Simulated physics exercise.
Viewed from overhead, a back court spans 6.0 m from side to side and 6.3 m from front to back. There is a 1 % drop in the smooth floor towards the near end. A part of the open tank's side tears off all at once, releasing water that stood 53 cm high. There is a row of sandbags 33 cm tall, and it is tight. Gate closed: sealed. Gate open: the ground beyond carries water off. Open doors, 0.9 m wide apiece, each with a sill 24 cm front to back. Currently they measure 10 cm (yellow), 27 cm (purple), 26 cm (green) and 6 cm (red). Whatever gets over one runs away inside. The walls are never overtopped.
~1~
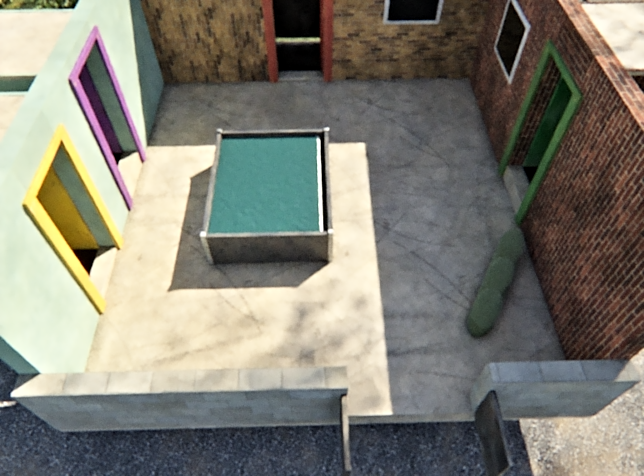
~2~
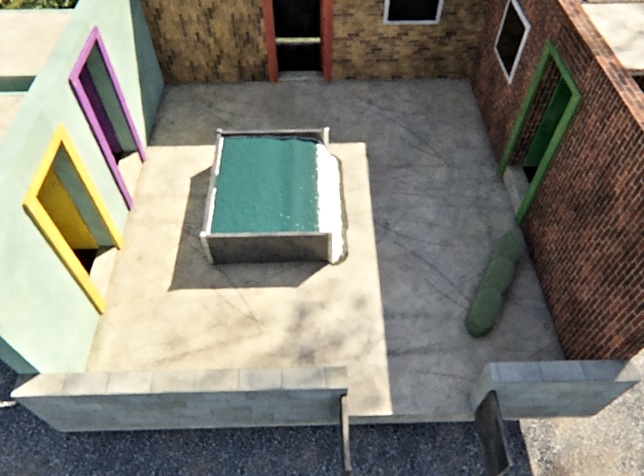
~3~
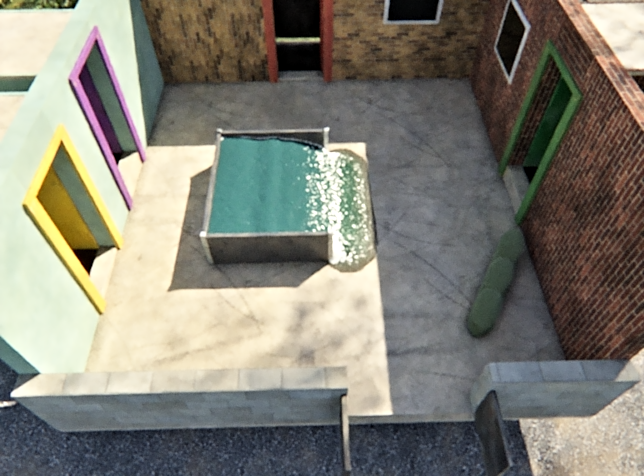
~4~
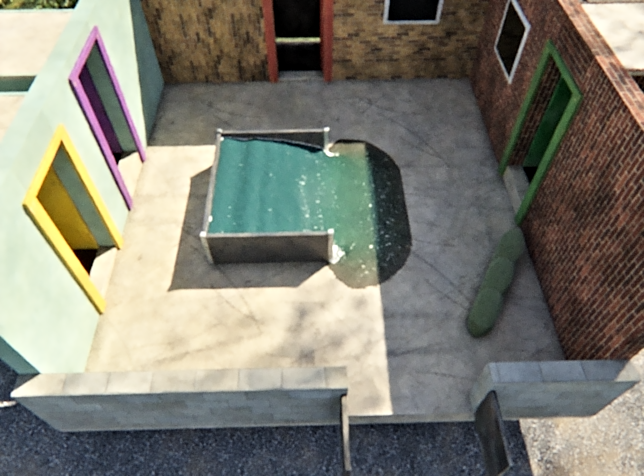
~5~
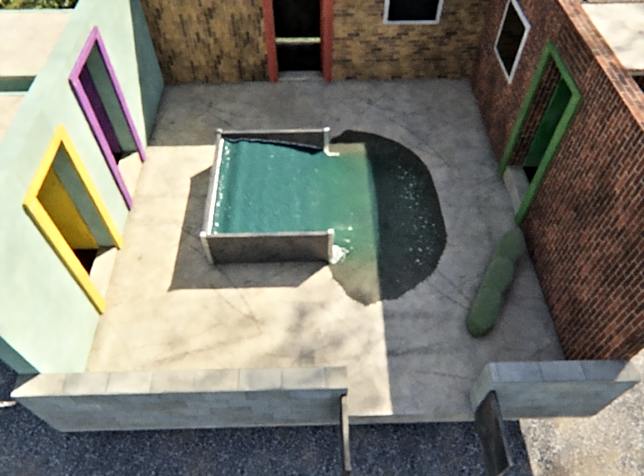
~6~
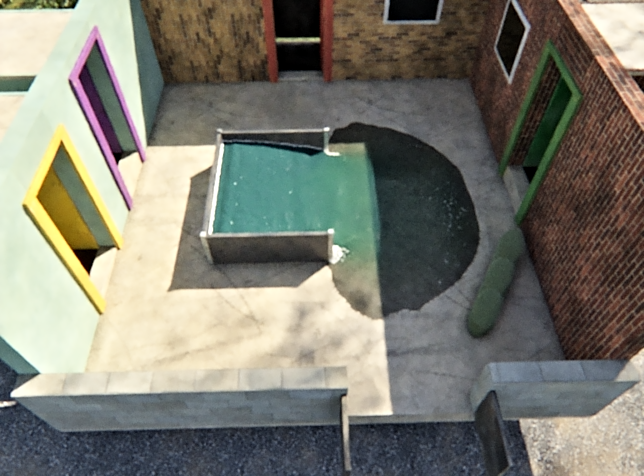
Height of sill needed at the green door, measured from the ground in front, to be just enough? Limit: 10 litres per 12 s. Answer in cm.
Approximately 27 cm.
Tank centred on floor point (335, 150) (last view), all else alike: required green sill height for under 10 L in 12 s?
With that change, some 25 centimetres.
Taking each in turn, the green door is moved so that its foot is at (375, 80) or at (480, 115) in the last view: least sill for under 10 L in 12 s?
In turn: About 7.0 cm, about 11.5 cm.
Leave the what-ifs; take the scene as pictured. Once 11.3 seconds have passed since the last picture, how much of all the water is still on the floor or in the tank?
About 74 in every hundred.
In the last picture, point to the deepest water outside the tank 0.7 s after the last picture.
About (514, 217).
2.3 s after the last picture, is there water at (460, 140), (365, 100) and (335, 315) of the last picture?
1: Awash; 2: Unwetted; 3: Unwetted.
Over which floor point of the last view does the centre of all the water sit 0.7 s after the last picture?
Around (351, 205).
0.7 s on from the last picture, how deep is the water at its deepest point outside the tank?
It gets to close to 33 centimetres there.
Then, 0.7 s after the last picture water covers 30 % of the floor, deepest (33 cm) near (514, 217); 30 cm at the green door, 0 litres in over its 26 cm sill.
Then, 2.3 s after the last picture water covers 40 % of the floor, deepest (26 cm) near (468, 83); 20 cm at the green door, 12 litres in over its 26 cm sill.
Then, 11.3 s after the last picture water covers 90 % of the floor, deepest (11 cm) near (259, 397); 3 cm at the green door, 13 litres in over its 26 cm sill.
At the green door as built, the water peaked near 32 cm, 1.1 s after the last picture.
With a sill of 24 cm, 23 litres would have come in within the 12 s; with 32.5 cm, 0 litres. So under 10 litres takes about 27 cm.
